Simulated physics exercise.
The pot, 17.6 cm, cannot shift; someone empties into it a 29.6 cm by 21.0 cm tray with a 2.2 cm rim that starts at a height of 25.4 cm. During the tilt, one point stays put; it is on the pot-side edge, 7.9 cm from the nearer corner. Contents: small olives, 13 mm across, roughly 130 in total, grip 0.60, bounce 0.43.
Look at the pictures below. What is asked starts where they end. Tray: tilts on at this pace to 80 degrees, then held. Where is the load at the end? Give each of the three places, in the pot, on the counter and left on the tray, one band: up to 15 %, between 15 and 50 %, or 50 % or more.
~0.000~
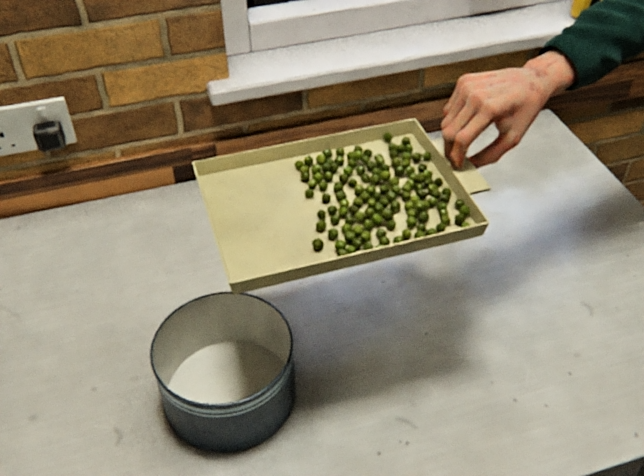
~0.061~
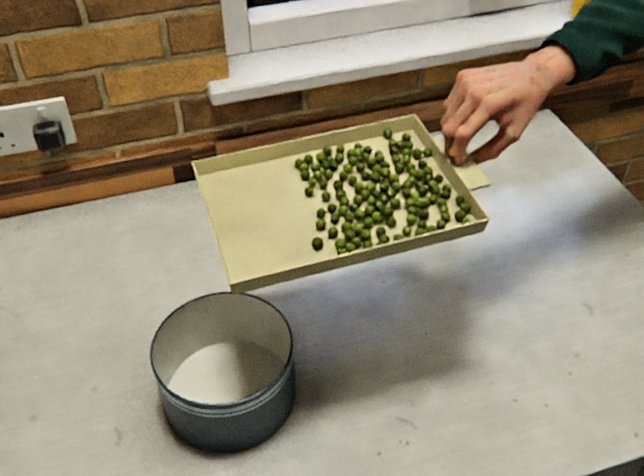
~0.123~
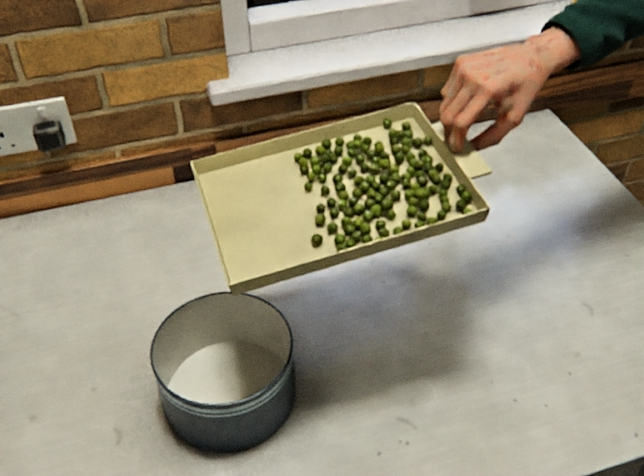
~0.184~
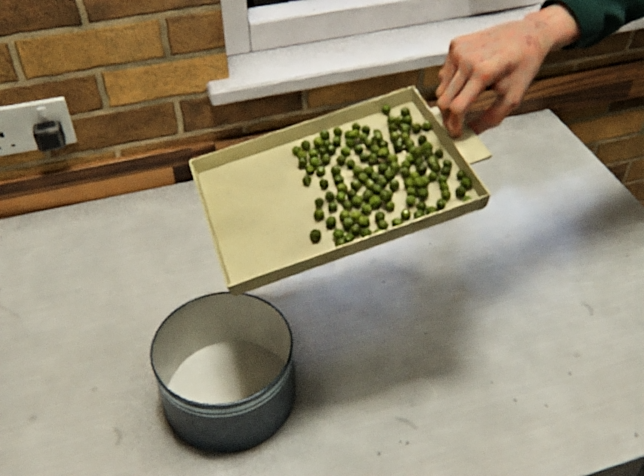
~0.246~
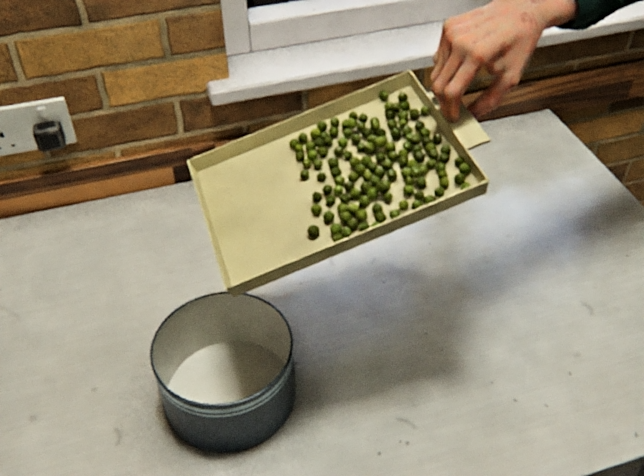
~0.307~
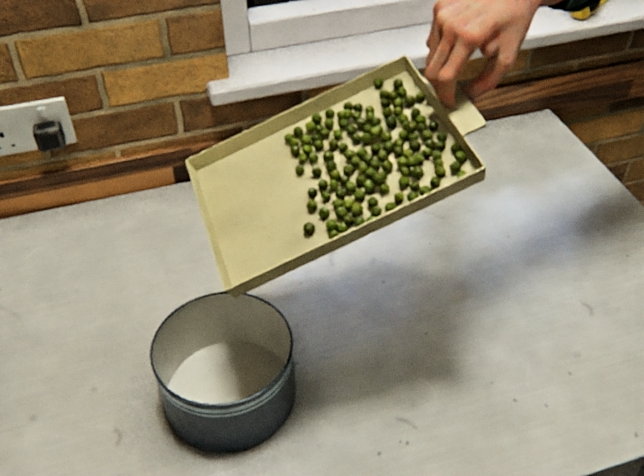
Pot: Between 15 and 50 %; counter: Up to 15 %; tray: 50 % or more.
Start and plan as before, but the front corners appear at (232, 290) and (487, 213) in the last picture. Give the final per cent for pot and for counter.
Pot: 40, counter: 30.
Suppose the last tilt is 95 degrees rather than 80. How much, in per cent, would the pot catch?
It would land at about 75 percent.
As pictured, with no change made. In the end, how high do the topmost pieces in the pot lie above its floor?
It reaches roughly 1.5 cm.
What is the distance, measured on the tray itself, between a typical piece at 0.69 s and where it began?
Roughly 15 cm.
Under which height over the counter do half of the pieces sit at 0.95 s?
About 28 cm.
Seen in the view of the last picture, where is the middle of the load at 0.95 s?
At about (215, 235).
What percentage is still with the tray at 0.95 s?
It's roughly 85 percent.
After 0.69 s, tilt 49 degrees; the tray holds 100 %, the pot 0 %.
After 0.95 s, tilt 69 degrees; the tray holds 85 %, the pot 0 %.
After 1.31 s, tilt 80 degrees; the tray holds 75 %, the pot 20 %.
By 2.1 s all is still; pot 20 %, counter 5 %, tray 70 %.
